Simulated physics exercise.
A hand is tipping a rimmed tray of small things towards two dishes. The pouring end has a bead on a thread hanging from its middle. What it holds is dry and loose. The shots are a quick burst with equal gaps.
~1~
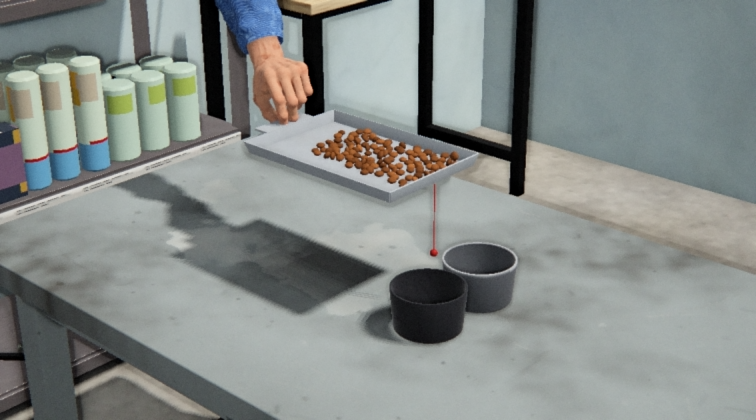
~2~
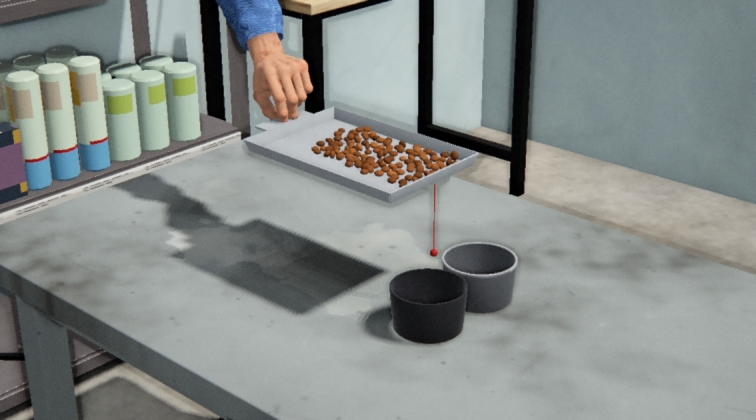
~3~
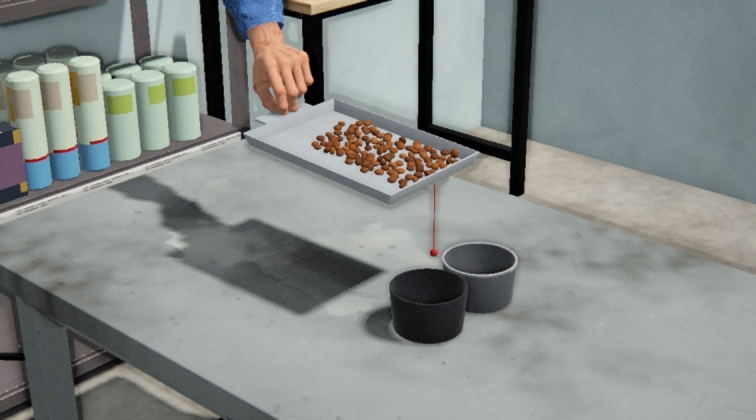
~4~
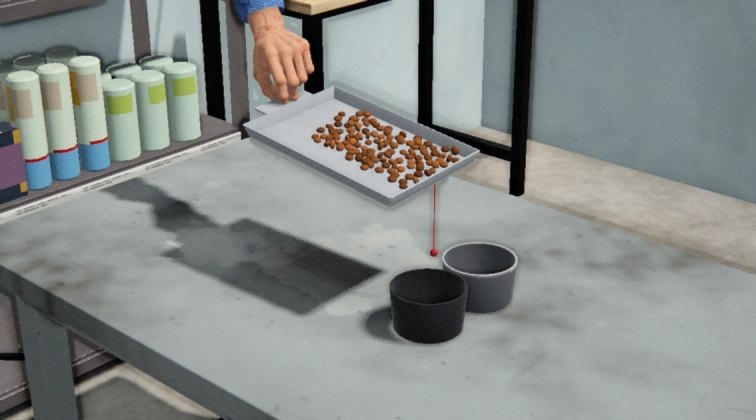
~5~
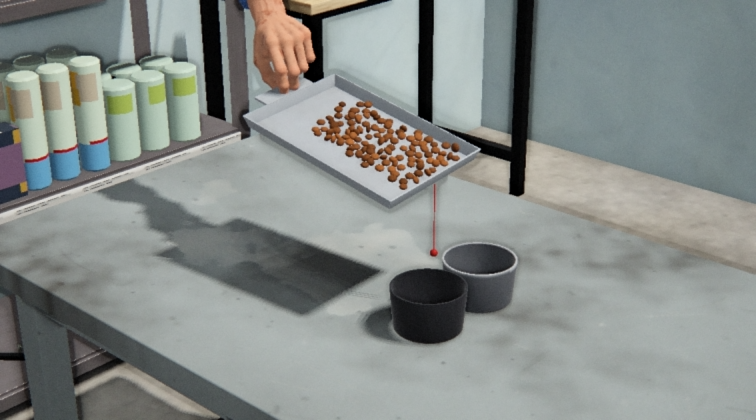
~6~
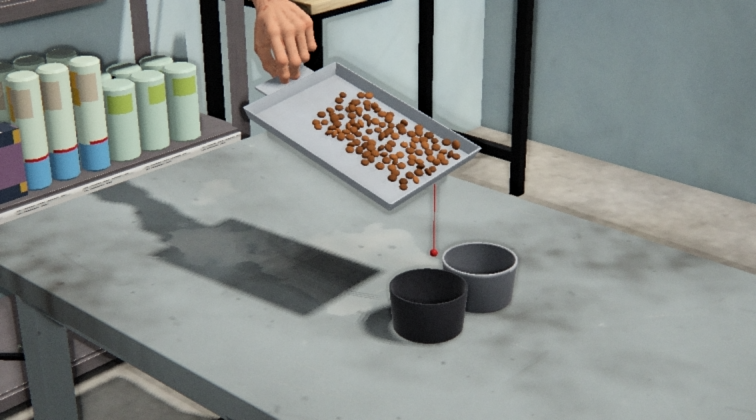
A hand holds a rimmed grey tray of small brown pieces, nearly level above a table with a black dish and a grey dish. The tray then tilts gradually, its far side rising and its near left corner dipping lowest, while the pieces stay spread across it and the dishes stay still.
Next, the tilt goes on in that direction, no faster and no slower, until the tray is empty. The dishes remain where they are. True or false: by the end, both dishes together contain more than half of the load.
True.
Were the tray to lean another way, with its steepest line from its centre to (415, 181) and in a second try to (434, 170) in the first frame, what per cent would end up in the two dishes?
Respectively 90 % and 90 %.
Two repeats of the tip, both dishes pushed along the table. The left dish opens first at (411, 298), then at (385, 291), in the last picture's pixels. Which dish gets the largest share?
First try, the dish to the left; second try, the dish to the left.
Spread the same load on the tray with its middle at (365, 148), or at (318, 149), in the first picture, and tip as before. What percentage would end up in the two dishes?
In turn 60 and 60 in a hundred.
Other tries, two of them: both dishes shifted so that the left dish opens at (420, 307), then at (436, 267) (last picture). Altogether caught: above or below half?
Well, it comes to a lesser portion at first and a lesser portion after that.
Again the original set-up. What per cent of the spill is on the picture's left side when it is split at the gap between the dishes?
That comes to about 100 per cent of the pieces.
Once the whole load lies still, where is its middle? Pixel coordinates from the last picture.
Near pixel (415, 327).
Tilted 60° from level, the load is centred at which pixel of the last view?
(399, 187).
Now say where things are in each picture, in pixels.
Corners of the pouring end near (390, 190) and (473, 153), level; middle of the load near (380, 155), bits of dog kibble; left dish near (458, 315); right dish near (509, 286); bead on its thread near (434, 253), in the first picture.
Corners of the pouring end near (390, 190) and (473, 153), level; middle of the load near (380, 154), in the second picture.
Corners of the pouring end near (390, 192) and (473, 152), tipped barely, lowest at the left corner; middle of the load near (380, 151), in the third picture.
Corners of the pouring end near (390, 195) and (474, 150), tipped a little, lowest at the left corner; middle of the load near (381, 146), in the fourth picture.
Corners of the pouring end near (391, 197) and (474, 149), tipped a little, lowest at the left corner; middle of the load near (381, 141), in the fifth picture.
Corners of the pouring end near (391, 200) and (475, 148), tipped clearly, lowest at the left corner; middle of the load near (381, 137); left dish near (458, 315); right dish near (509, 286), in the sixth picture.
Shortly afterwards, tray tipped steeply; the bulk on the tray; only a few in the left dish; only a few outside both; a little in the air.
Next, tray tipped right over; a little on the tray; near half in the left dish; near a quarter outside both; a little in the air.
Some moments later, tray tipped past a quarter turn; near two thirds in the left dish; near a third outside both.
In the end, tray tipped past a quarter turn; near two thirds in the left dish; none at all in the right dish; near a third outside both.
